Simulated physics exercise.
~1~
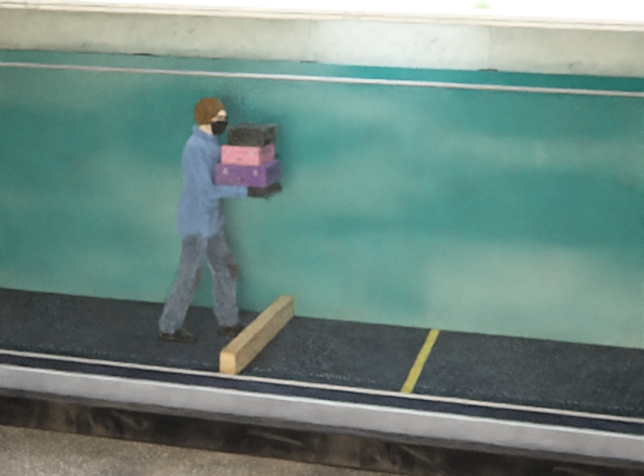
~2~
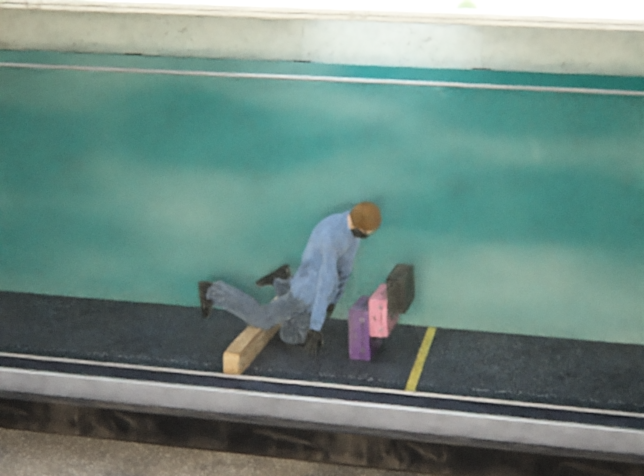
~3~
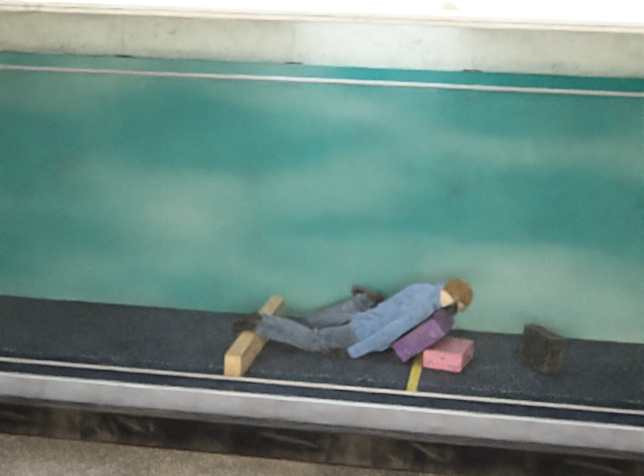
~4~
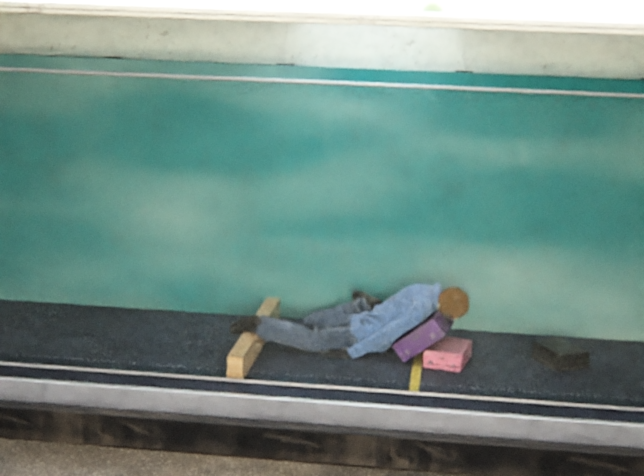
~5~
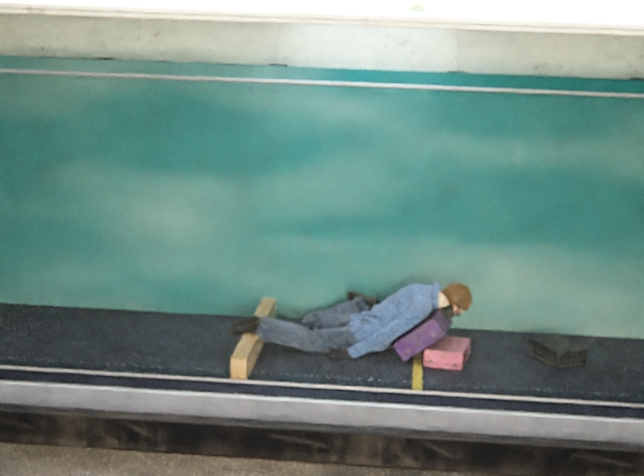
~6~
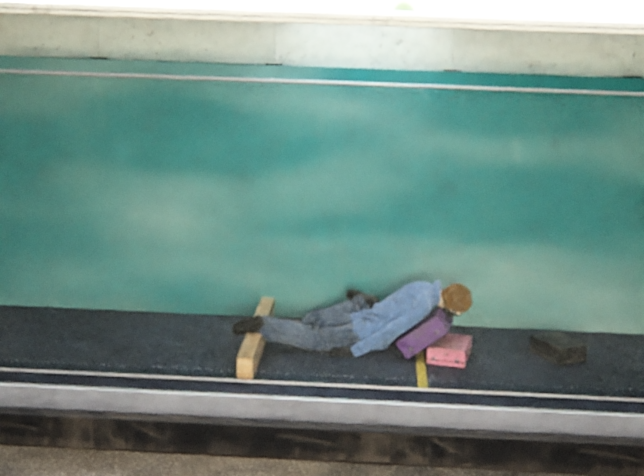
Masked porter carrying three stacked cases tripping over a low rail, falling limply right, pink and black cases landing past yellow line.
